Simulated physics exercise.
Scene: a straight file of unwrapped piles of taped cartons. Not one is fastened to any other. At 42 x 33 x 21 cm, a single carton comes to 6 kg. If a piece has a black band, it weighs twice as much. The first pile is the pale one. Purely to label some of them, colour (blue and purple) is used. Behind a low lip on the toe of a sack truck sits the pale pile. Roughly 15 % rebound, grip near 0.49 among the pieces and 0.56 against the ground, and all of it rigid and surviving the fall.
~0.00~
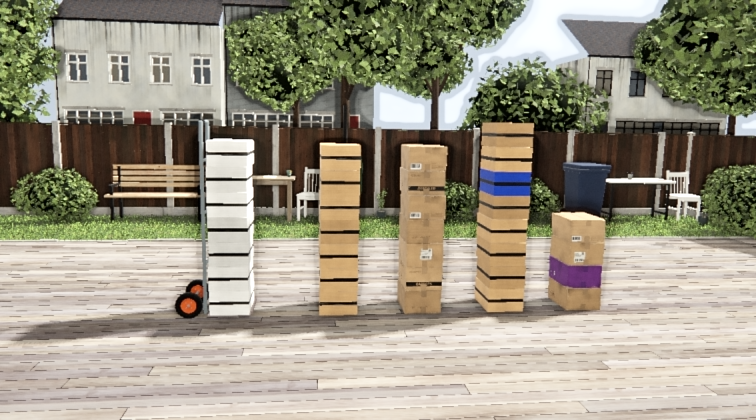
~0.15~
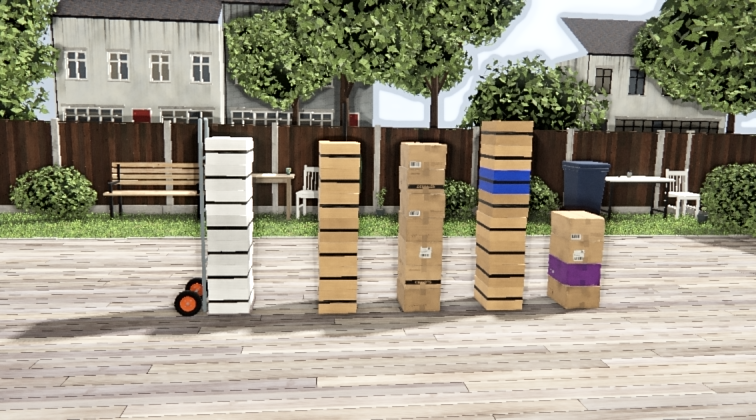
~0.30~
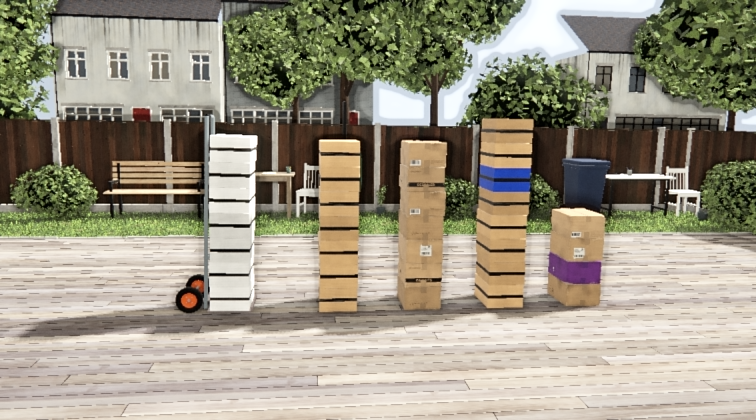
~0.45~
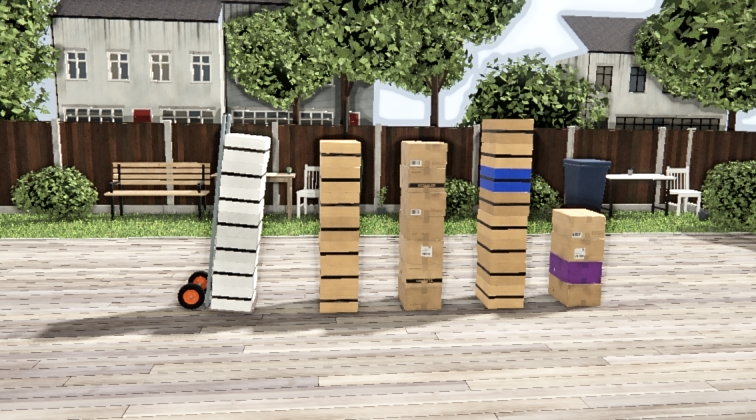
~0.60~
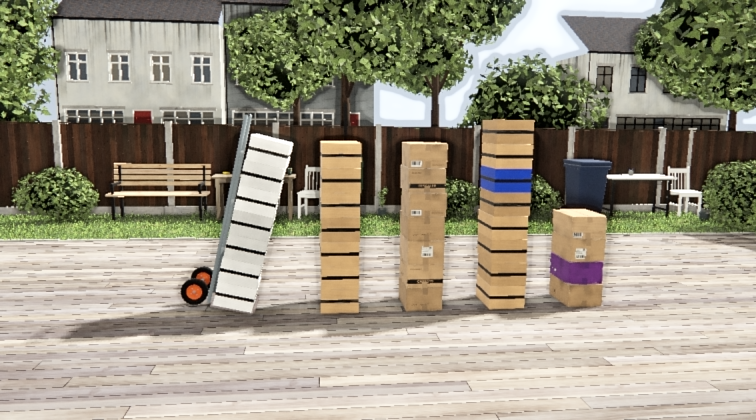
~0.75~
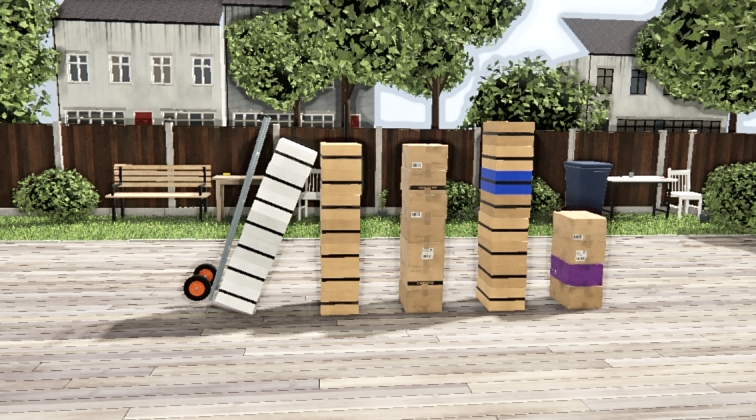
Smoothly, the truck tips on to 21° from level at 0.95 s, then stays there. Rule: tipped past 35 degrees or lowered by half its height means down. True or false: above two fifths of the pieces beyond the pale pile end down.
True.
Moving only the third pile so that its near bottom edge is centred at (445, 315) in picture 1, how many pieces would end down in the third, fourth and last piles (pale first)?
You'd end with the third pile at 5, the fourth at 7 and the last at 3 down.
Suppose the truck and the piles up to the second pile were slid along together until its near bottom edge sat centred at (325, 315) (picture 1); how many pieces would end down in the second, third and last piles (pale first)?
Result: Second pile 7, third pile 6, last pile 4.
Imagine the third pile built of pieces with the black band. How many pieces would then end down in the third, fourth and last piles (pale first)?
Third: 7; fourth: 8; last: 4.
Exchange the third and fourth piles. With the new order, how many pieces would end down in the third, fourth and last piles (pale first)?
In that case third 8, fourth 7, last 4.
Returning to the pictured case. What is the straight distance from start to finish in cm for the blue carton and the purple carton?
Blue shifts 200 cm and purple shifts 60 cm.
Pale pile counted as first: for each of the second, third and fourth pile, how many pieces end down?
Pieces per pile: Second: 7; third: 7; fourth: 8.
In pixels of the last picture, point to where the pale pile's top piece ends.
The top piece finishes near (411, 246).
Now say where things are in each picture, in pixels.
In the first picture (we follow the side turned to the camera), truck frame (202, 161) 0° forward; purple carton (585, 277); blue carton (513, 184); no other piece has moved.
In the second picture, truck frame (201, 159) 0° forward; blue carton (512, 182).
In the third picture, truck frame (207, 156) 2° forward; purple carton (584, 273).
In the fourth picture, truck frame (221, 154) 7° forward, top of the pale pile leaning 6°; blue carton (513, 181); no other piece has moved.
In the fifth picture, truck frame (239, 153) 12° forward, top of the pale pile leaning 14°; blue carton (513, 181); no other piece has moved.
In the sixth picture, truck frame (255, 155) 18° forward, top of the pale pile leaning 22°; blue carton (514, 183); purple carton (586, 275); no other piece has moved.
Around 1.42 s, 7 of the pale pile down; none of the 26 other cartons down, 9 disturbed.
Around 2.02 s, 7 of the pale pile down; 7 of the 26 other cartons down; blue carton tipped 6°.
Around 2.88 s, 7 of the pale pile down; 23 of the 26 other cartons down; purple carton tipped 34°; blue carton tipped 22°, 23 cm lower.
Finally (4.2 s), 7 of the pale pile down; 26 of the 26 other cartons down; purple carton on its side; blue carton 85 cm lower. That is 100 per cent. Seen by the last camera, middles, purple carton near (629, 284), blue carton near (680, 267).
